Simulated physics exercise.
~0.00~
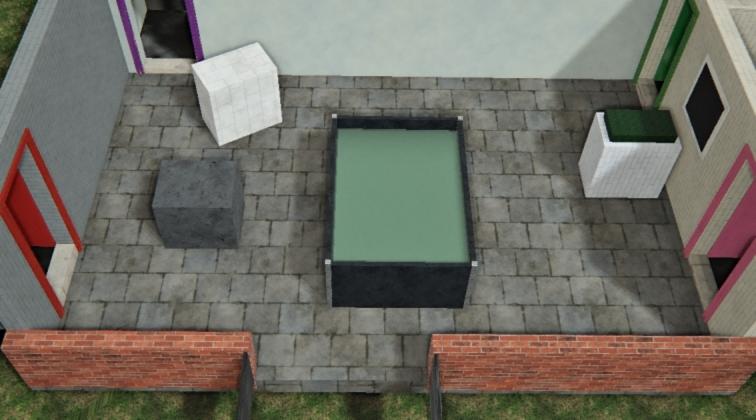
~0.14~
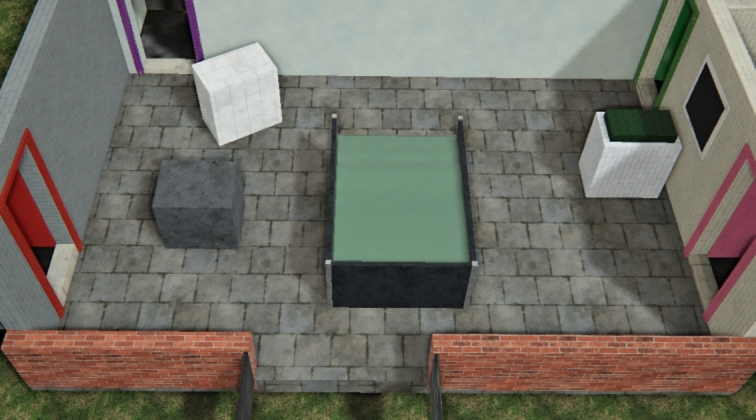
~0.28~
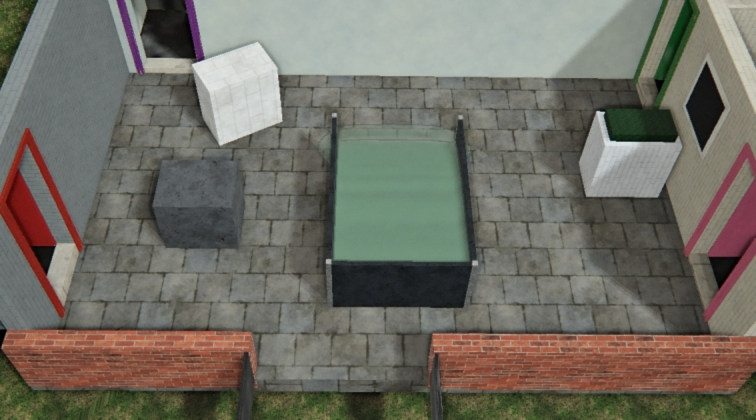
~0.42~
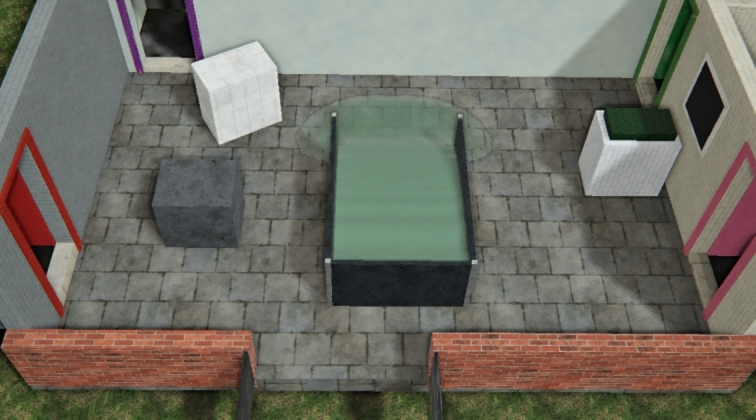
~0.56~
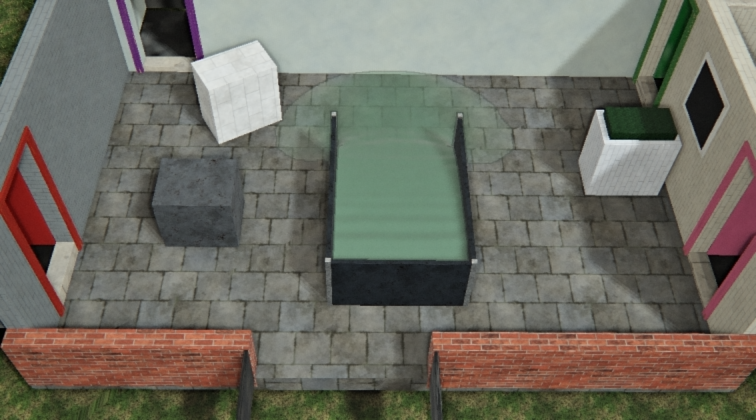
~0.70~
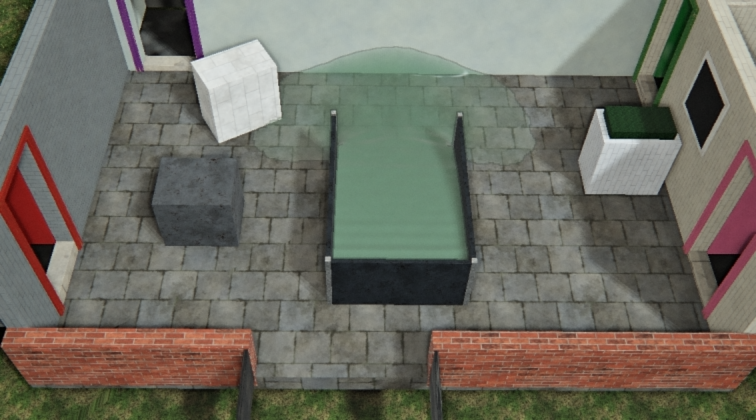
Green water pours out of the tank's open far side and spreads across the paving.
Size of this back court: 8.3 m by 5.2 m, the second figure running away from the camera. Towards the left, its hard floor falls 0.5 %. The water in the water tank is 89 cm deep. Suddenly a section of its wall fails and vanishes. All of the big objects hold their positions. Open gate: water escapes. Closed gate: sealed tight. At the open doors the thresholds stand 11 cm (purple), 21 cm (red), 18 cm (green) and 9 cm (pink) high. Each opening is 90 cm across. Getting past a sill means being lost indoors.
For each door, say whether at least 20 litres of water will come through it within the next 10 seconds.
Outcome: The purple door breaks the limit; the red door remains within the limit; the green door breaks the limit; the pink door remains within the limit.
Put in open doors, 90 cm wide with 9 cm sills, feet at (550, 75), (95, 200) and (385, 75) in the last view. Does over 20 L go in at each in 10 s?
The first one exceeds it, the second one doesn't reach it, and the third one exceeds it.
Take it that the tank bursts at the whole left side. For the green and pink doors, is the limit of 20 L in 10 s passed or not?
Short answer, against that limit: Green is fine, pink is fine.
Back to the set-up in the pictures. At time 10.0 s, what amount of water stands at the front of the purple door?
9.0 cm.
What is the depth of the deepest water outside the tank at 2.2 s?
Roughly 46 cm.
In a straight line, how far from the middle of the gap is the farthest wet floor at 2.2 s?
That's near 4.6 m in a straight line.
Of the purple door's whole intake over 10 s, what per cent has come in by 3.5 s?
I'd put it at about 25 per cent by that point.
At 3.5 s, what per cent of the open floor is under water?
60 %.
After 1.4 s water covers 20 % of the floor and is deepest (57 cm) near (383, 79); purple door 3 cm at the sill, 0 L in, red door not reached, green door not reached, pink door not reached.
After 2.2 s water covers 35 % of the floor and is deepest (46 cm) near (270, 101); purple door 11 cm at the sill, 0 L in, red door not reached, green door 32 cm at the sill, 16 L in, pink door not reached.
After 3.5 s water covers 60 % of the floor and is deepest (36 cm) near (647, 122); purple door 15 cm at the sill, 13 L in, red door 4 cm at the sill, 0 L in, green door 31 cm at the sill, 130 L in, pink door 3 cm at the sill, 0 L in.
After 6.0 s water covers 95 % of the floor and is deepest (20 cm) near (71, 283); purple door 11 cm at the sill, 49 L in, red door 14 cm at the sill, 0 L in, green door 16 cm at the sill, 191 L in, pink door 2 cm at the sill, 0 L in.
After 10.0 s water covers 100 % of the floor and is deepest (12 cm) near (687, 253); purple door 9 cm at the sill, 55 L in, red door 10 cm at the sill, 0 L in, green door 7 cm at the sill, 192 L in, pink door 11 cm at the sill, 0 L in.
